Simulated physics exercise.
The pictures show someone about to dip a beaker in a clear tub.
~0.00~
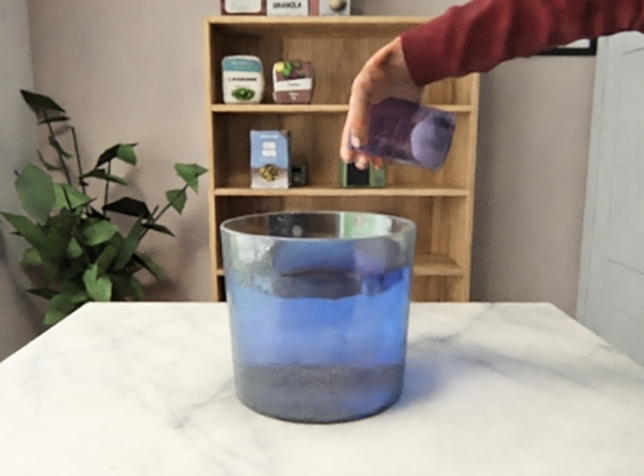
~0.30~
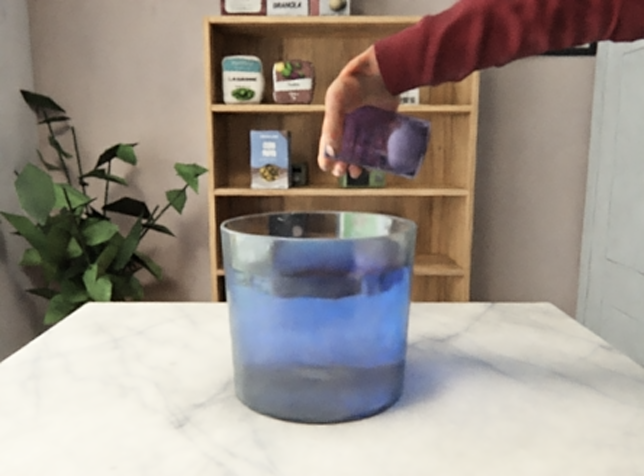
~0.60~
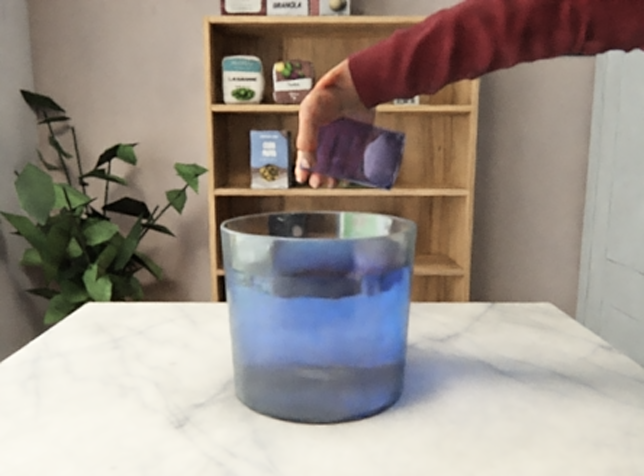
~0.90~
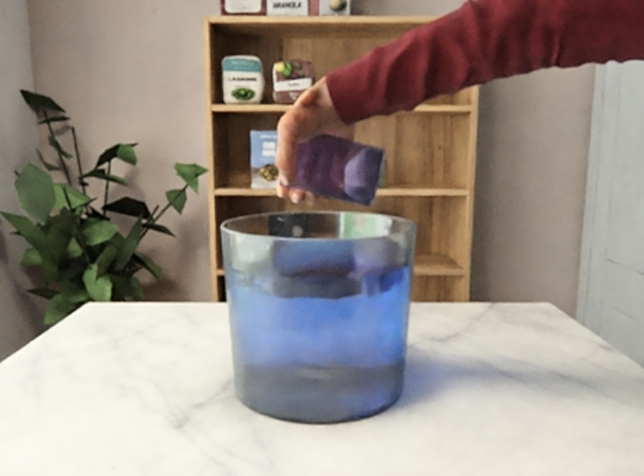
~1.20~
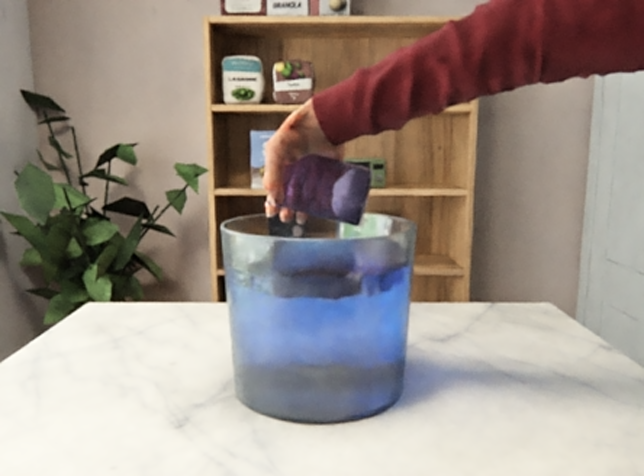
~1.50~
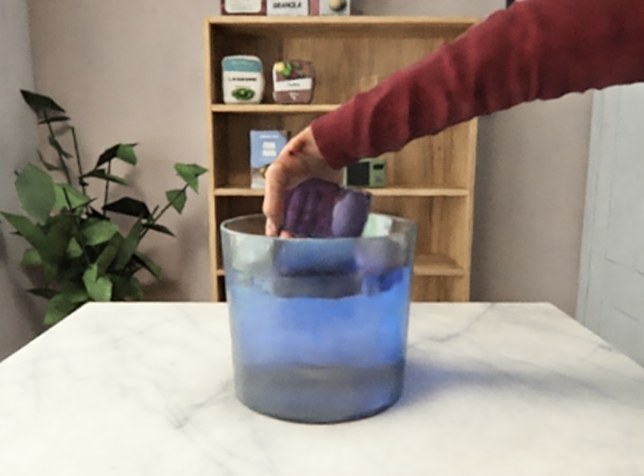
The footage shows a hand in a dark red sleeve holding a purplish beaker on its side above a clear tub of bluish water, moving it left and lowering it to the tub's rim, just over the water.
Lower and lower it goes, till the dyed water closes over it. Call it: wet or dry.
My call: Wet.
Around 2.0 s, the beaker enters the dyed water.
Around 2.6 s, dyed water pours in as the air escapes.
Around 4.0 s, the beaker is under, flooded, and the tissue is wet.
